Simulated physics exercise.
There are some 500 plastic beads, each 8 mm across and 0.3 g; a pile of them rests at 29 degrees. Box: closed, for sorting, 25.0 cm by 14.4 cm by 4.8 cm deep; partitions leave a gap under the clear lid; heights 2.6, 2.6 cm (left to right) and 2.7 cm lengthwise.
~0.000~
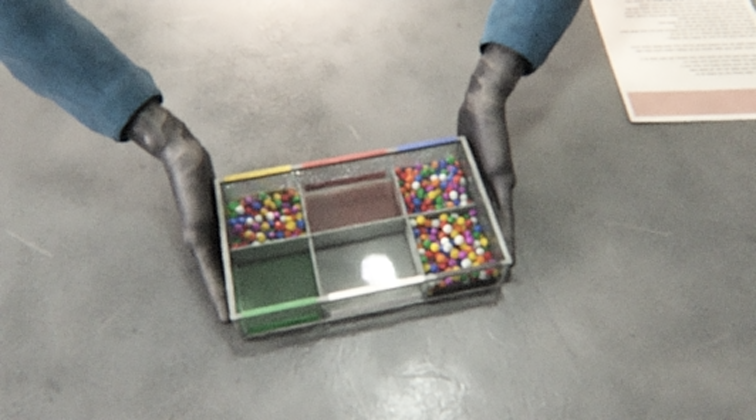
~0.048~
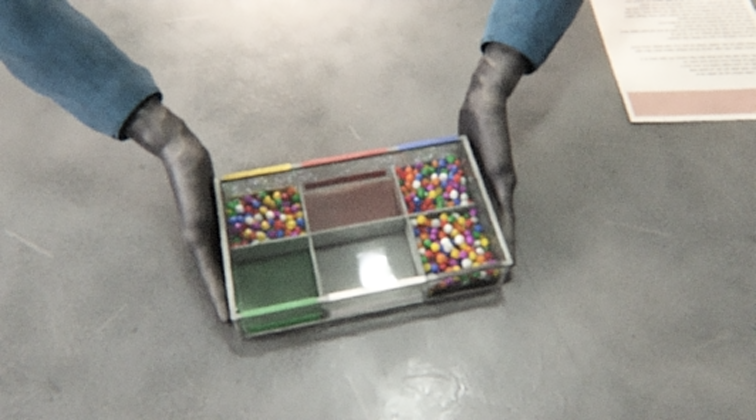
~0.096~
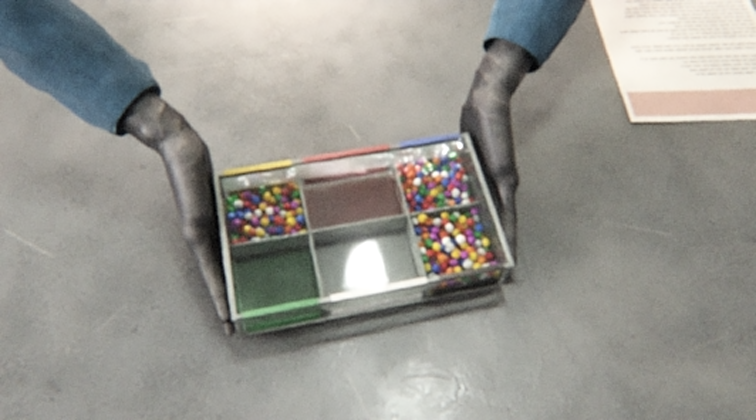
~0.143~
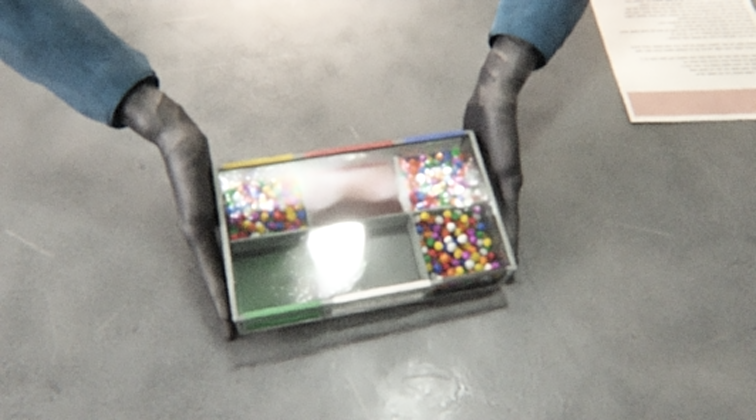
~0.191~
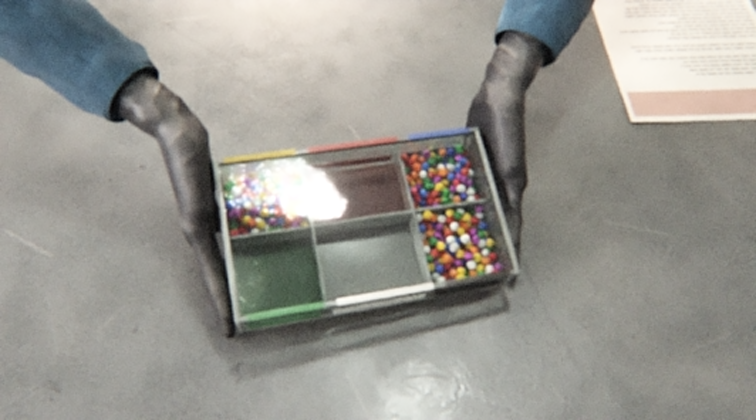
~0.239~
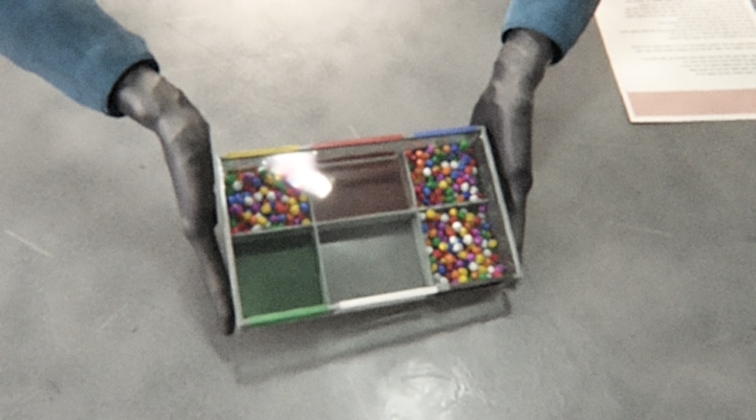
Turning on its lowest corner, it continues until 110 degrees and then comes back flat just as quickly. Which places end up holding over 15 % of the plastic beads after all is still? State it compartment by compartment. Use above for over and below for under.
Verdicts: Red below, blue below, green below, yellow below, white above, black above.
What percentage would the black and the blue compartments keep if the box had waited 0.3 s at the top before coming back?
Black keeps 60% and blue keeps 10%.
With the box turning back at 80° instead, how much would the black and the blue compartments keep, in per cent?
Then black would end with 55 per cent and blue with 20 per cent.
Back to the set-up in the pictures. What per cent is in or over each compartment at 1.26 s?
You'd find red at 0, blue at 15, green at 5, yellow at 10, white at 10 and black at 60 per cent.
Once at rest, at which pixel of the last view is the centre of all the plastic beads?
In the last view, approximately (448, 259).
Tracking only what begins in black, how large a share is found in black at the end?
Something like 100 per cent.
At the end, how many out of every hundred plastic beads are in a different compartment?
Estimate: Some 50 %.
Then, at 1.26 s, tilt 110 degrees; blue 15 %, green 5 %, yellow 10 %, white 10 %, black 60 %.
Then, at 1.93 s, tilt 50 degrees; blue 10 %, green 5 %, white 25 %, black 65 %.
After 2.65 s, tilt 0 degrees; blue 10 %, green 5 %, white 25 %, black 60 %.
At rest (3.2 s), red 0 %, blue 10 %, green 5 %, yellow 0 %, white 25 %, black 60 %.
